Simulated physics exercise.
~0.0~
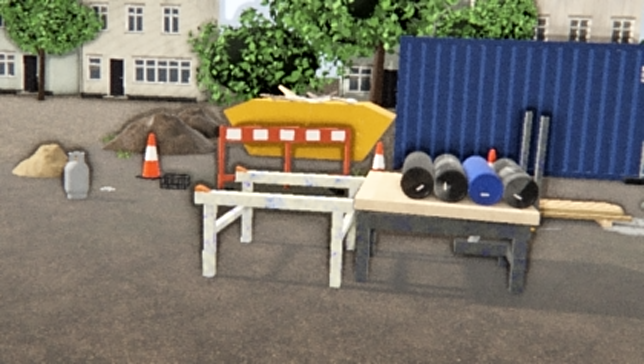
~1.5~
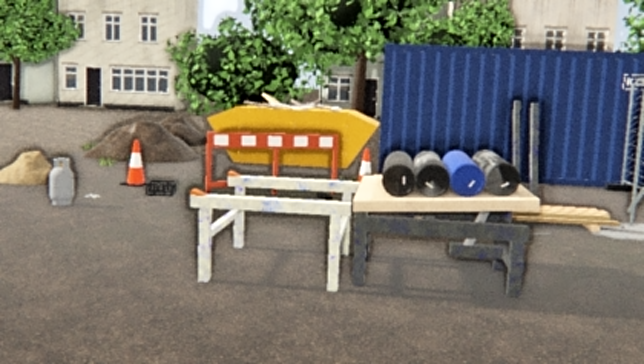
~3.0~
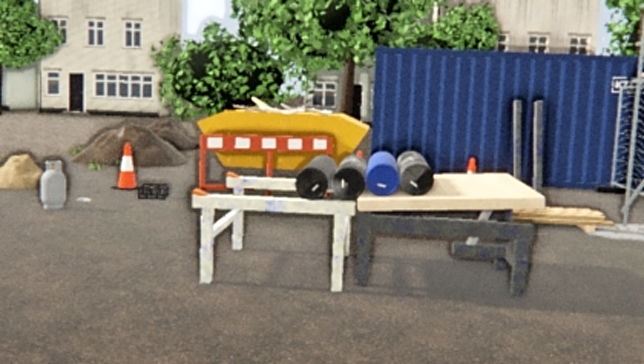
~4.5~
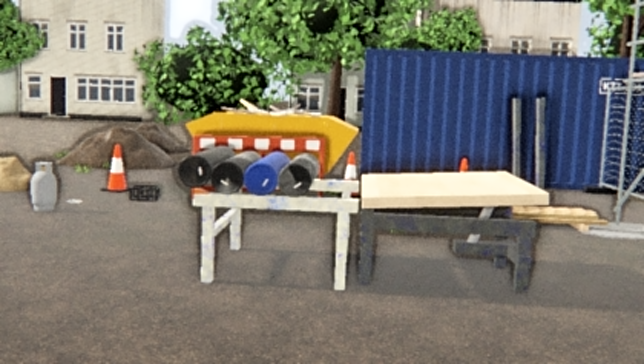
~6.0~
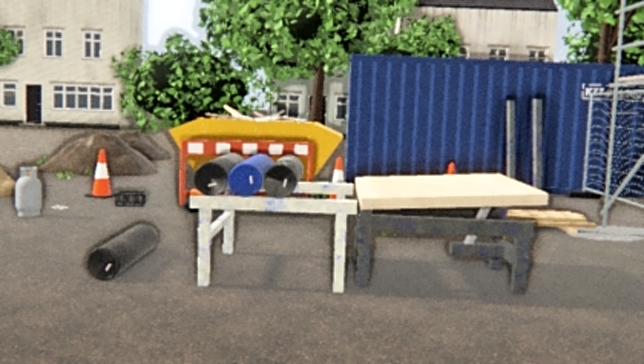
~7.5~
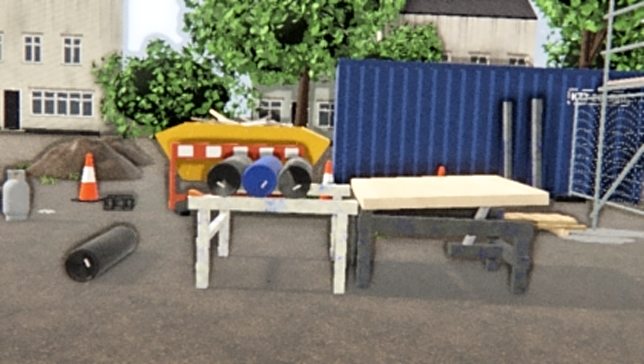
Four cylinders roll left from a table onto a white rack, and one drops to the ground.
